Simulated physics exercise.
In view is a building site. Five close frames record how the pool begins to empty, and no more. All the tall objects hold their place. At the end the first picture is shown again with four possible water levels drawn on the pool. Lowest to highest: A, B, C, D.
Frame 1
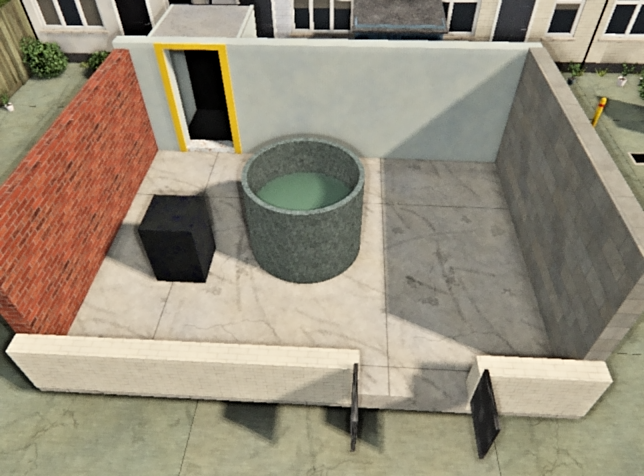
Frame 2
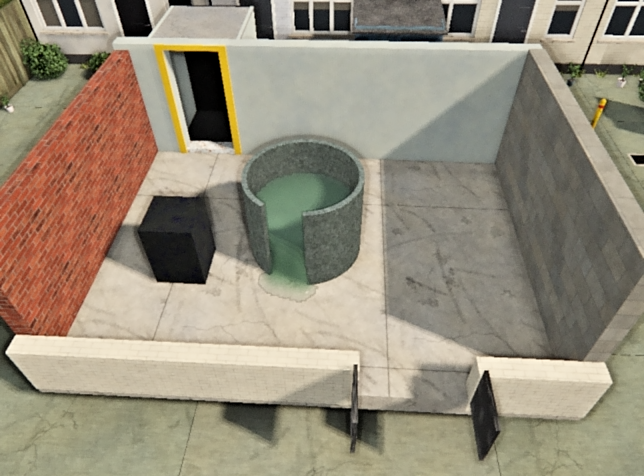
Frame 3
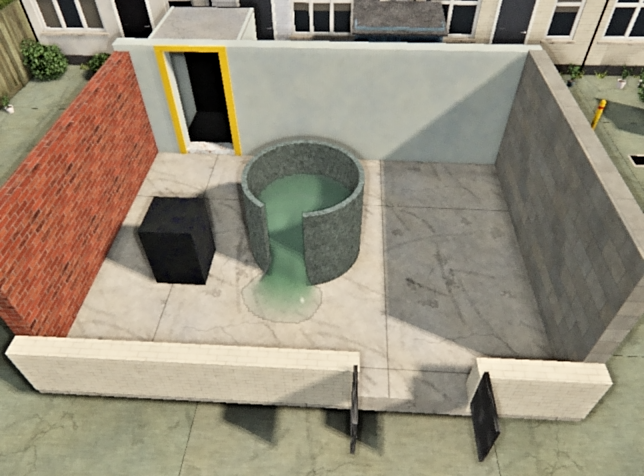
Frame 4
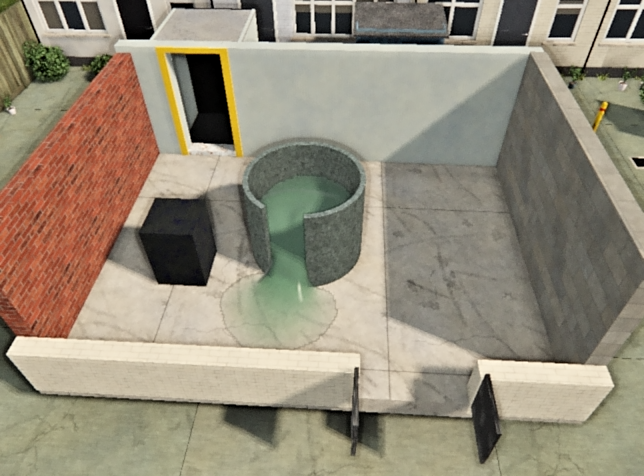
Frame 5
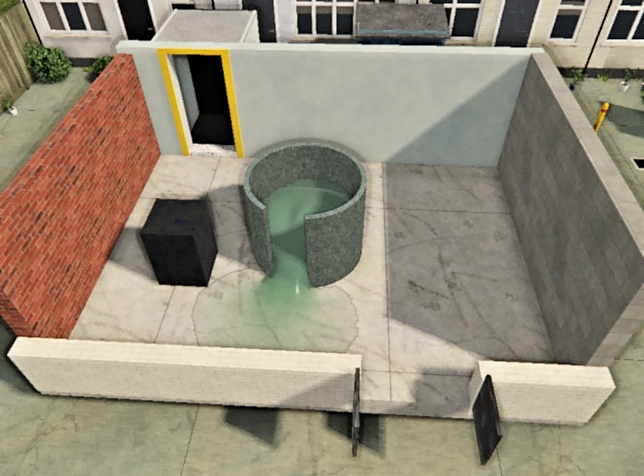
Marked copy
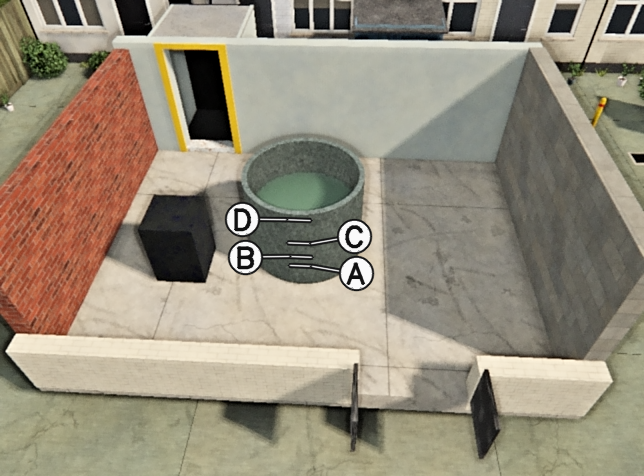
Green water pours from a gap in the round stone pool and spreads across the floor.
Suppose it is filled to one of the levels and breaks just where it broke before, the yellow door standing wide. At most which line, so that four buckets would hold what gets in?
C is the one.
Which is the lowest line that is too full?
D it is.
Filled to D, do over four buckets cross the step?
Yes, that goes wrong.
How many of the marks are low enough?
Three of them.
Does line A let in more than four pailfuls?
No, that is safe.
On the marked copy, A at (301, 265); B at (300, 256); C at (299, 243); D at (298, 220); from the bottom up A, B, C, D.
With A, nothing gets over.
With B, nothing gets over.
With C, a bucket or two gets in.
With D, about 12 bucketfuls get in.
